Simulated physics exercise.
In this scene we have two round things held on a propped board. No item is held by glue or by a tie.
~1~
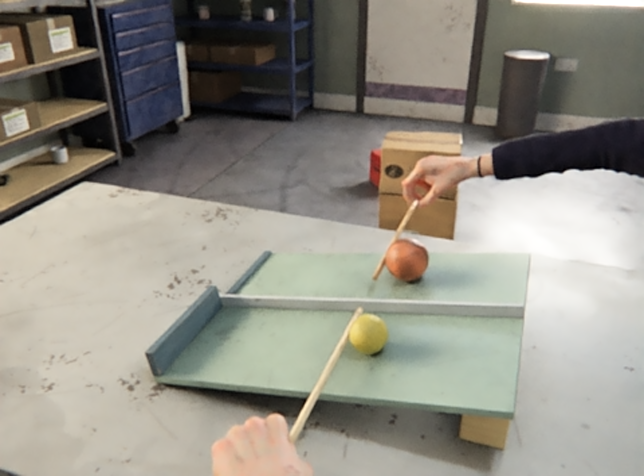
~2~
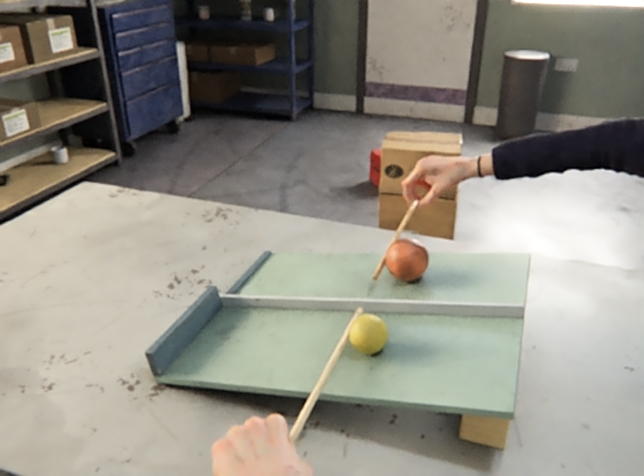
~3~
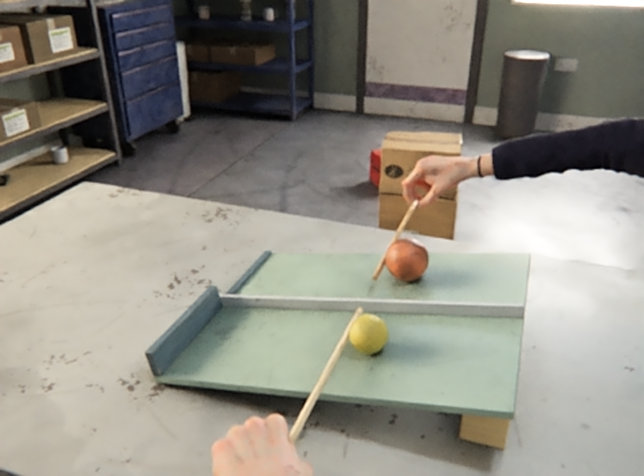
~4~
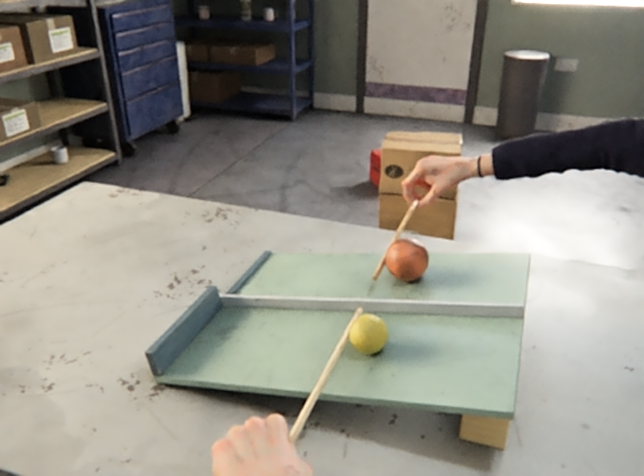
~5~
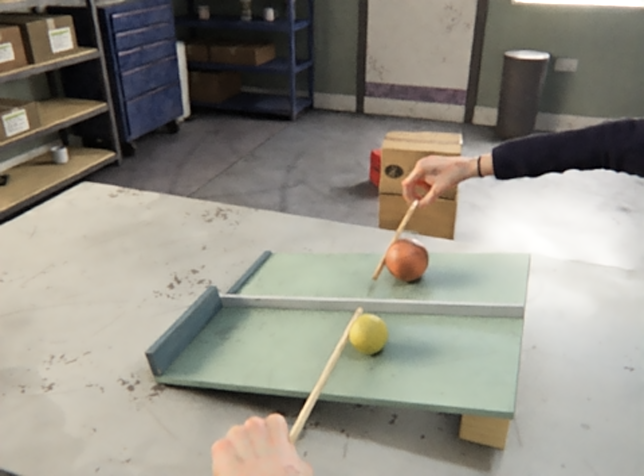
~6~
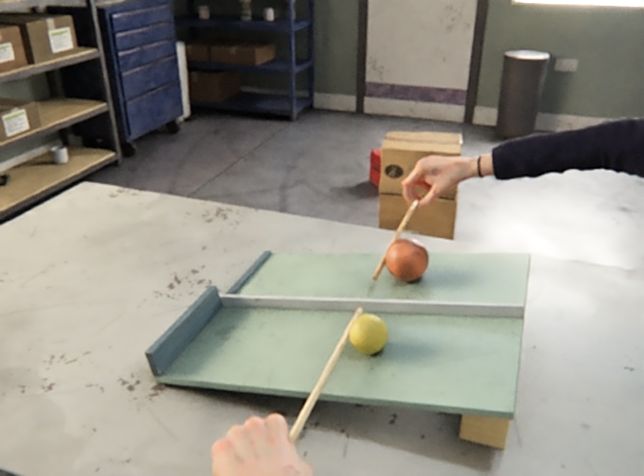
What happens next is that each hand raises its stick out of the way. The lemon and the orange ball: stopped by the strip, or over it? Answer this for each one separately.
Lemon: Kept, orange ball: Off.
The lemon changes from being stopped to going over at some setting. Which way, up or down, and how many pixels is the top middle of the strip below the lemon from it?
Go down by close to 16 pixels and it flips.
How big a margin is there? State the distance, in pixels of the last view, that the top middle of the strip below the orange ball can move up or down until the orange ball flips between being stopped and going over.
8 pixels up.
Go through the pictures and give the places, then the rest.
In the first picture, held back by the sticks; lemon (368, 334); orange ball (407, 260); board (353, 302).
In the second picture, held back by the sticks; orange ball (407, 260); board (353, 302).
In the third picture, held back by the sticks; lemon (368, 334); board (353, 302).
In the fourth picture, held back by the sticks; orange ball (407, 260); board (353, 302).
In the fifth picture, held back by the sticks; lemon (368, 334); board (353, 302).
In the sixth picture, held back by the sticks; lemon (368, 334); orange ball (407, 260); board (353, 302).
Then, 0.68 s past the last view, lemon rolling on the board near (210, 326); orange ball rolling on the board near (268, 260).
Finally, the lemon gets caught, near (204, 326); the orange ball runs past the strip.
